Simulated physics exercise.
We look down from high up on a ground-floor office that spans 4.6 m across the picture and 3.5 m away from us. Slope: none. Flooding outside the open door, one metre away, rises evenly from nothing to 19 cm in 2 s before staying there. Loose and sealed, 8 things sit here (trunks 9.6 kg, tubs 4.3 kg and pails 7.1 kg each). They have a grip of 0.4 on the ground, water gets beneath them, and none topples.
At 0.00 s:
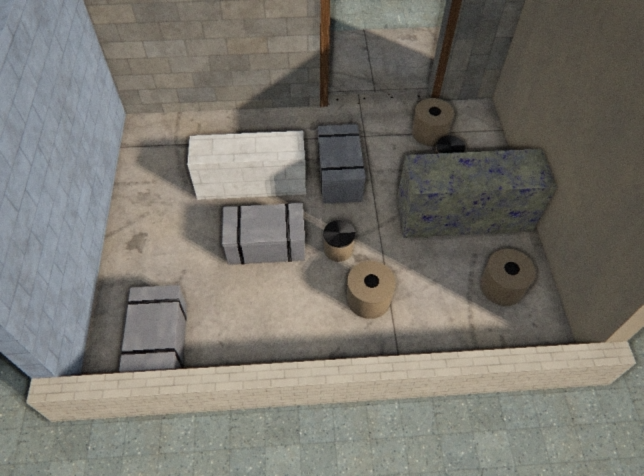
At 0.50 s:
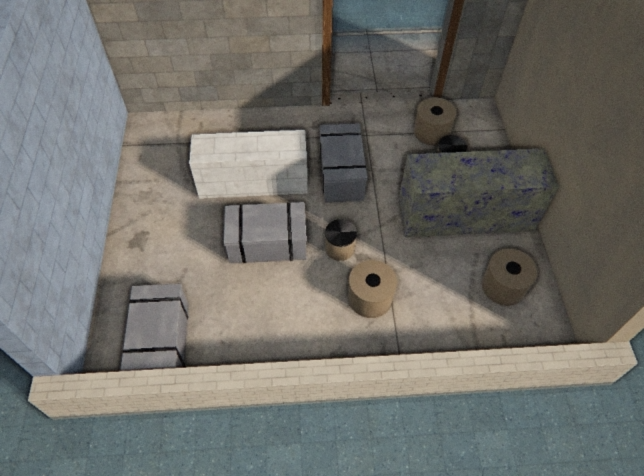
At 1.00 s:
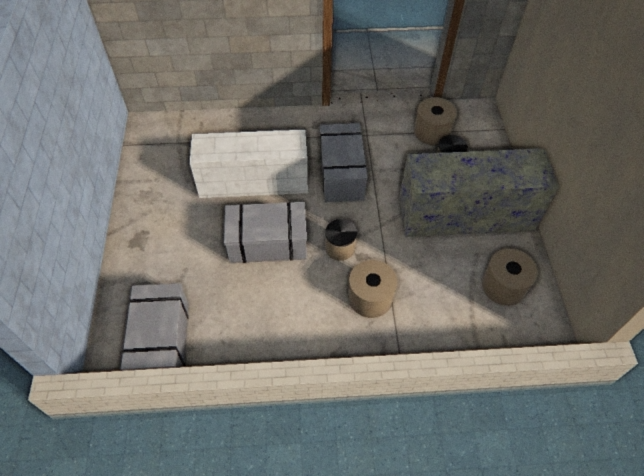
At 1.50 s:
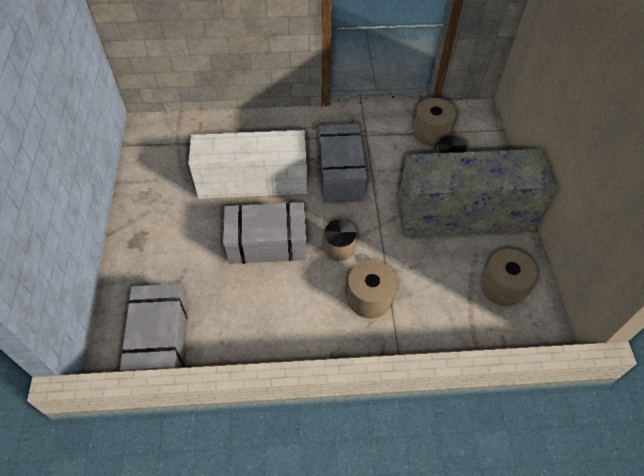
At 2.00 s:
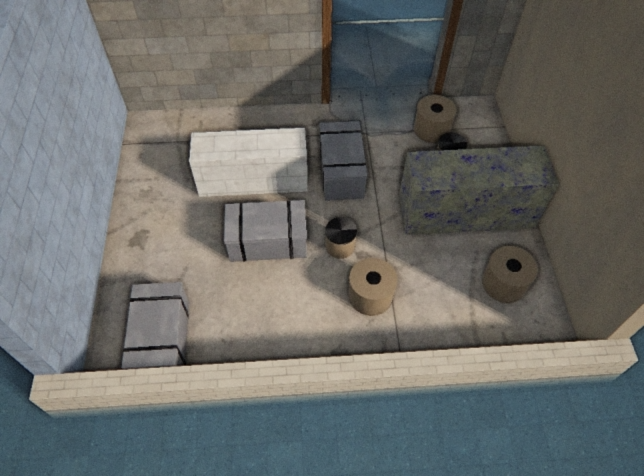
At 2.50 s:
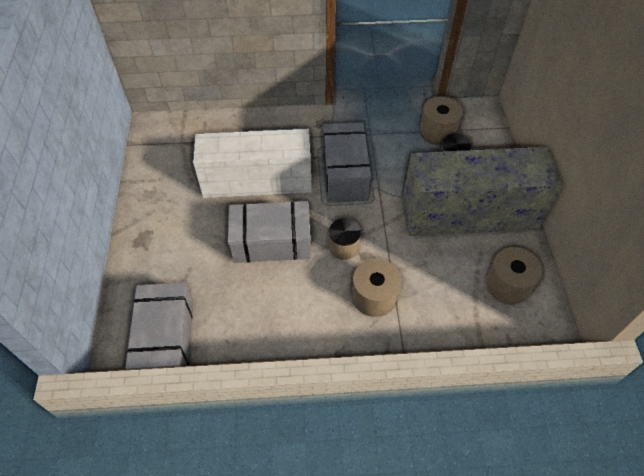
The footage shows a walled room seen from above, holding grey, white and mottled blocks and tan cylinders, as bluish water covers the ground outside, then spreads a little through the open doorway while the objects stay in place.
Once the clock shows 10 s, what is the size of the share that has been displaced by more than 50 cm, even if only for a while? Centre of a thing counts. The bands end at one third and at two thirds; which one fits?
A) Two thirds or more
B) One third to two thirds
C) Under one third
Answer: A.
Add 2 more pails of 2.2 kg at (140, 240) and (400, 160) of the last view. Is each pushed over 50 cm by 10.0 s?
One by one: Above; above.
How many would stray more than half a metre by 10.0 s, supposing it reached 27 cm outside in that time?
Count under that change: 8.
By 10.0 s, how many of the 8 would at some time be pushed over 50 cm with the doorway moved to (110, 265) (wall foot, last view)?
The answer would then be 6.
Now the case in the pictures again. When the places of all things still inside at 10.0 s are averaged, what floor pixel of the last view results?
They're centred close to (292, 241).
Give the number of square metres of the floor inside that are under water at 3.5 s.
Flooded: Near 5.0 m2.
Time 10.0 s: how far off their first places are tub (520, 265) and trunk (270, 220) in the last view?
In turn: 120 cm, 120 cm.
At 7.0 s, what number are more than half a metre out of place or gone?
I make it 6.
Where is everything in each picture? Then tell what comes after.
A tub at (435, 112), on the bottom; a trunk at (263, 223), on the bottom; 0.0 m2 under water; 0 of 8 have shifted, in the first picture.
A tub at (437, 111), on the bottom; a trunk at (265, 222), on the bottom; 0.0 m2 under water; 0 of 8 have shifted, in the second picture.
A tub at (437, 111), on the bottom; a trunk at (265, 222), on the bottom; 0.0 m2 under water; 0 of 8 have shifted, in the third picture.
A tub at (436, 111) rests on the ground; a trunk at (264, 222), on the bottom; 0.0 m2 under water; 0 of 8 have shifted, in the fourth picture.
A tub at (437, 108), on the bottom; a trunk at (265, 220) rests on the ground; water covers 0.5 m2; 0 of 8 have shifted, in the fifth picture.
A tub at (443, 110) rests on the ground; a trunk at (269, 221) rests on the ground; 1.3 m2 under water; 0 of 8 have shifted, in the sixth picture.
After 3.5 s 1 of 8 are over 50 cm from their spots; 0 afloat.
After 4.5 s 5 of 8 are over 50 cm from their spots; 3 afloat.
After 7.0 s 6 of 8 are over 50 cm from their spots; 5 afloat.
After 10.0 s 7 of 8 are over 50 cm from their spots, and 8 have been at some point; 8 afloat.
